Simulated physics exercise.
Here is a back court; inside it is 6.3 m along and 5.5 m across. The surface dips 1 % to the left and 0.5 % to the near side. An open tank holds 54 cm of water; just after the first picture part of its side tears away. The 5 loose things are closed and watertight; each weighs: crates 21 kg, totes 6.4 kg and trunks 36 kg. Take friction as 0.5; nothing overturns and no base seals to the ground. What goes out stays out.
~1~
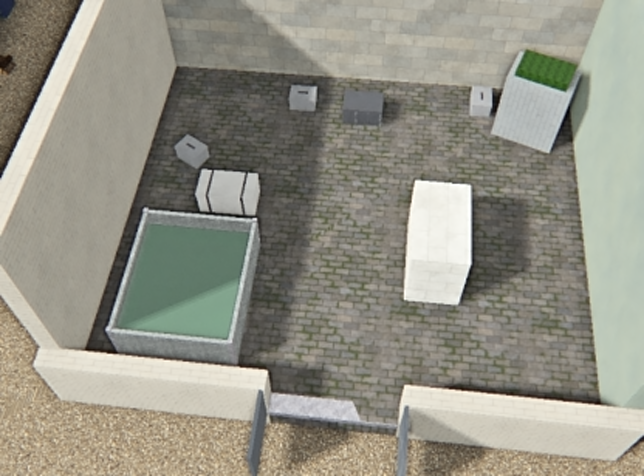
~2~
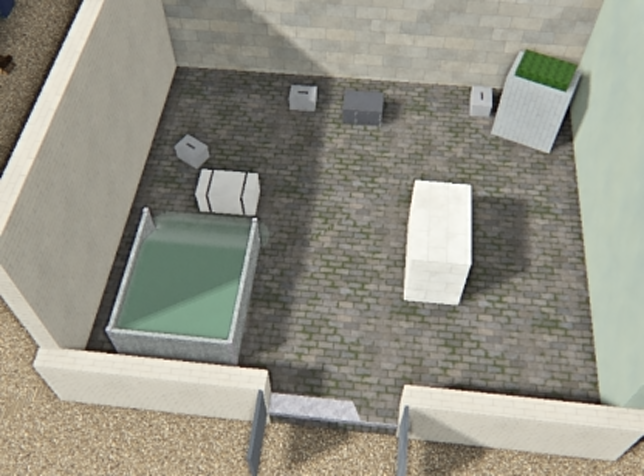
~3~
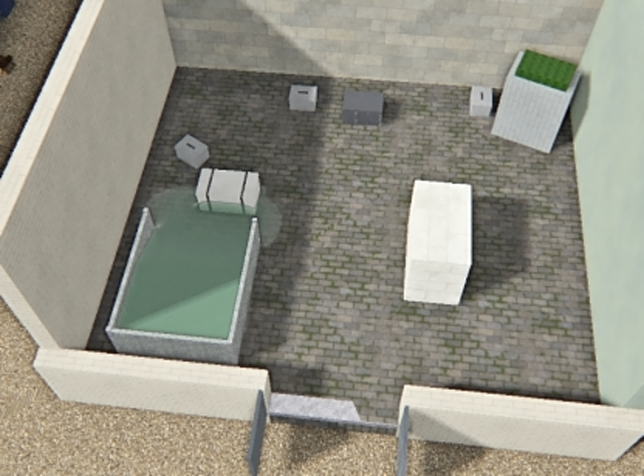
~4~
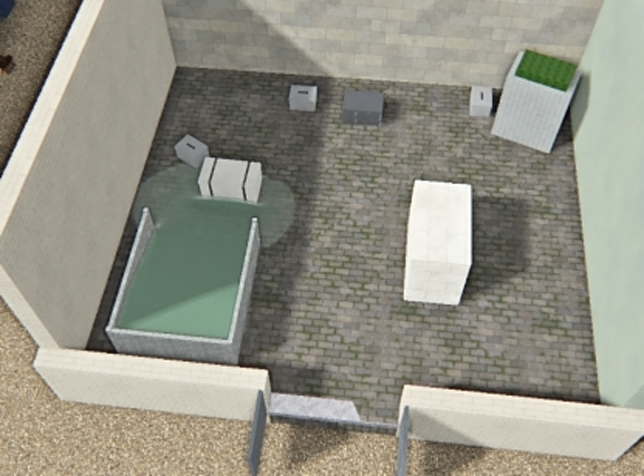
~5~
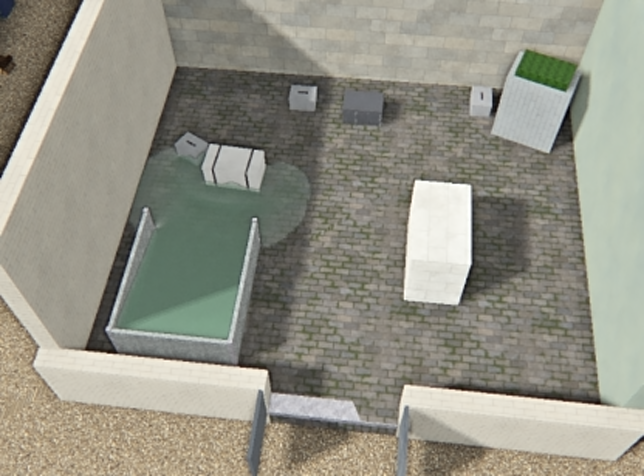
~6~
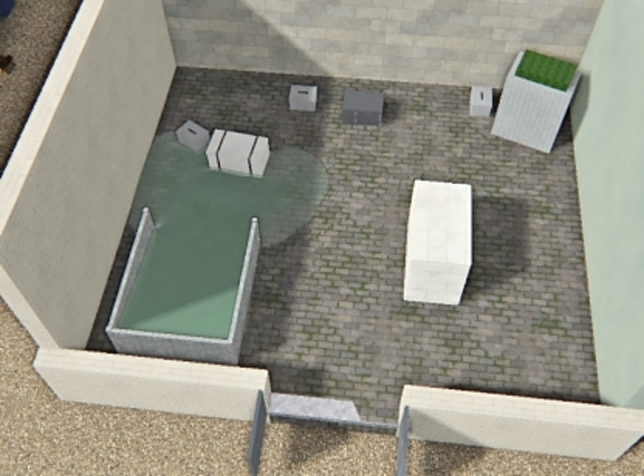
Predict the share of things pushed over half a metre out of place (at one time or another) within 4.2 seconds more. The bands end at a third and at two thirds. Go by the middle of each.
Share: Two thirds or more.
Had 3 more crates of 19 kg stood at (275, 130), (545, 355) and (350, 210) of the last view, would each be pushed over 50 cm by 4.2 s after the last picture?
In turn: Past it, short of it, less.
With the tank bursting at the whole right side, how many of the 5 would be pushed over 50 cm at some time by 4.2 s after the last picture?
In that case 0 of them.
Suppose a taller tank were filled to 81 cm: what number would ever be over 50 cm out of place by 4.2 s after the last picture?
Then 5.
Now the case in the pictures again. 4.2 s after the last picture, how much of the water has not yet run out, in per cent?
Some 100 per cent remains.
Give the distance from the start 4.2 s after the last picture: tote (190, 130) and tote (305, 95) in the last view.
In that order: 300 cm, 300 cm.
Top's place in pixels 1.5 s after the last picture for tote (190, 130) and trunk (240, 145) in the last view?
Near (239, 57) and (276, 62).
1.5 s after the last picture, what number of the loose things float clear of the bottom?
I count 3.
Then, 0.4 s after the last picture 2 of 5 are over 50 cm from their spots; 0 afloat.
Then, 1.5 s after the last picture 3 of 5 are over 50 cm from their spots; 3 afloat.
Then, 2.8 s after the last picture 4 of 5 are over 50 cm from their spots; 4 afloat.
Then, 4.2 s after the last picture 5 of 5 are over 50 cm from their spots, and 5 have been at some point; 3 afloat.
